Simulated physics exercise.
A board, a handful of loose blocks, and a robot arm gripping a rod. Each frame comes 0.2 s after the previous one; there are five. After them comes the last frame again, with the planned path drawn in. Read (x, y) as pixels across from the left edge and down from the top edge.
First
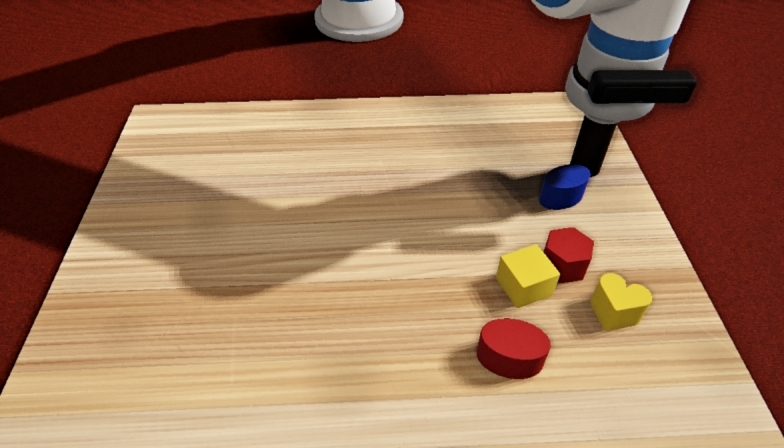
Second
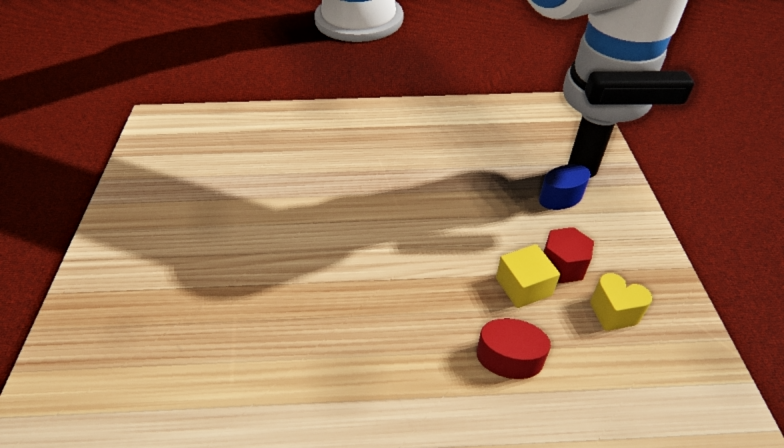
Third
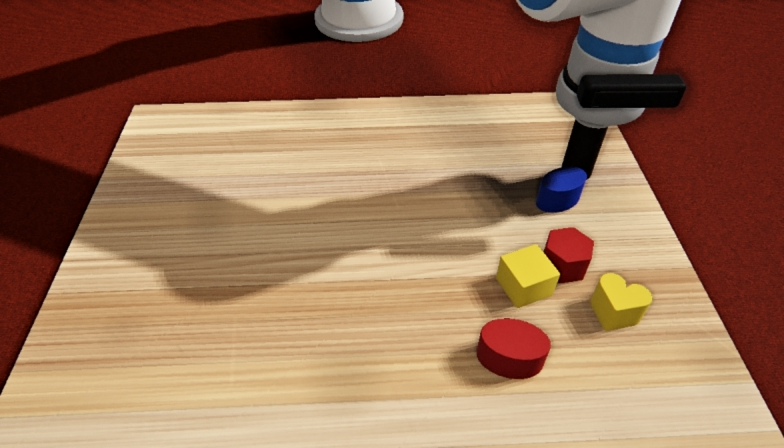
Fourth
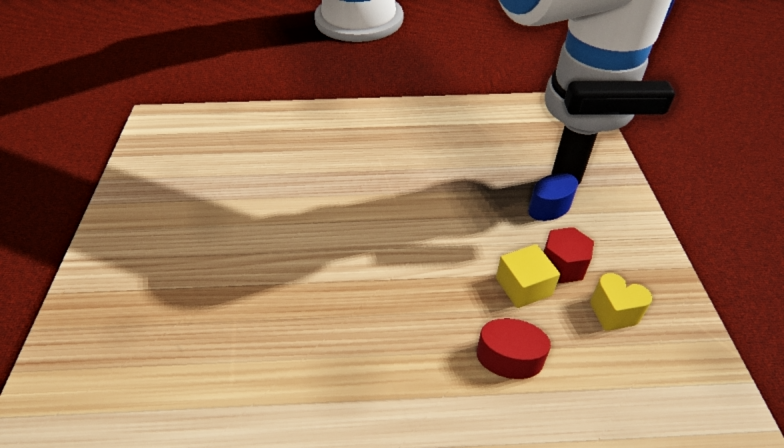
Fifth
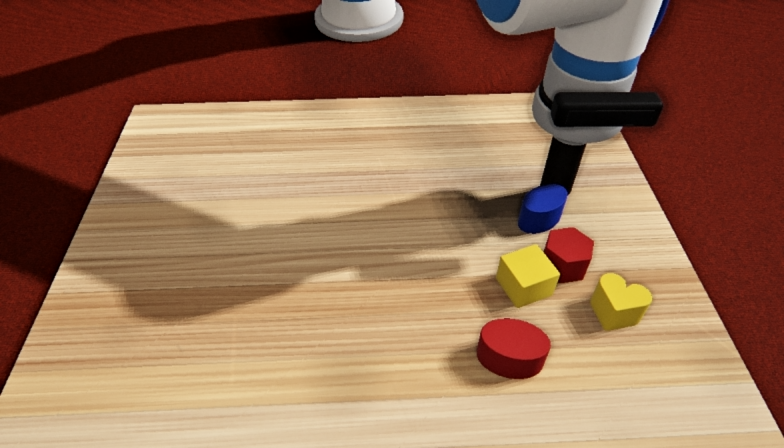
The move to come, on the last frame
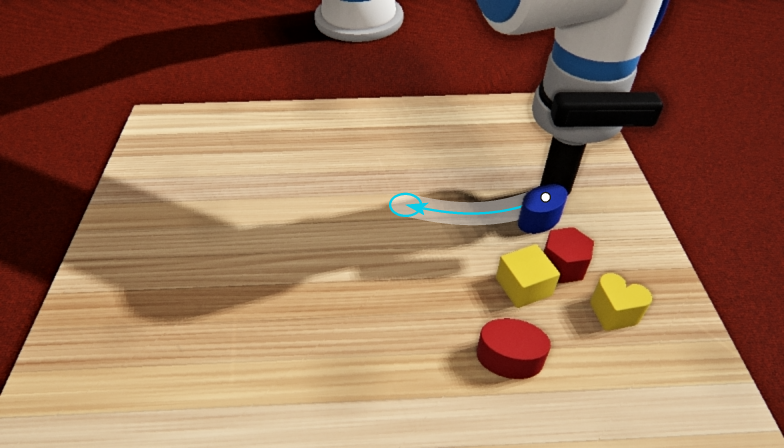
On a wooden board, a robot arm's rod nudges a blue block slightly down and left.
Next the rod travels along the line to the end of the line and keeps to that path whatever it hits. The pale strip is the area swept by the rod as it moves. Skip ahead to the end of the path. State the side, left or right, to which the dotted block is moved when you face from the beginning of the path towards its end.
The dotted block is shifted sideways to the left, facing along the path from start to end.
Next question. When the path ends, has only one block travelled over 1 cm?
In short: Yes.
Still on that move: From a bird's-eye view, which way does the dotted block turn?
Viewed from the top, it goes anticlockwise.
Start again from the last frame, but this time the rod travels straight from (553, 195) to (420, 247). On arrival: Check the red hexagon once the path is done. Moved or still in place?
It stays.
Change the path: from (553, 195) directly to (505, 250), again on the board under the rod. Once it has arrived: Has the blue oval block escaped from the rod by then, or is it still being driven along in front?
Ahead.
Path on the board, from (553, 195) via (509, 210) and (457, 213), ending at (406, 205); the dot is on the blue oval block.
On the path given first. One third of the way, rod at (510, 203); blue oval block at (530, 215), turned 25° anticlockwise.
Two thirds of the way, rod at (457, 206); blue oval block at (530, 215), turned 25° anticlockwise.
At the end, rod at (406, 198); blue oval block at (530, 215), turned 25° anticlockwise; red hexagon in place.
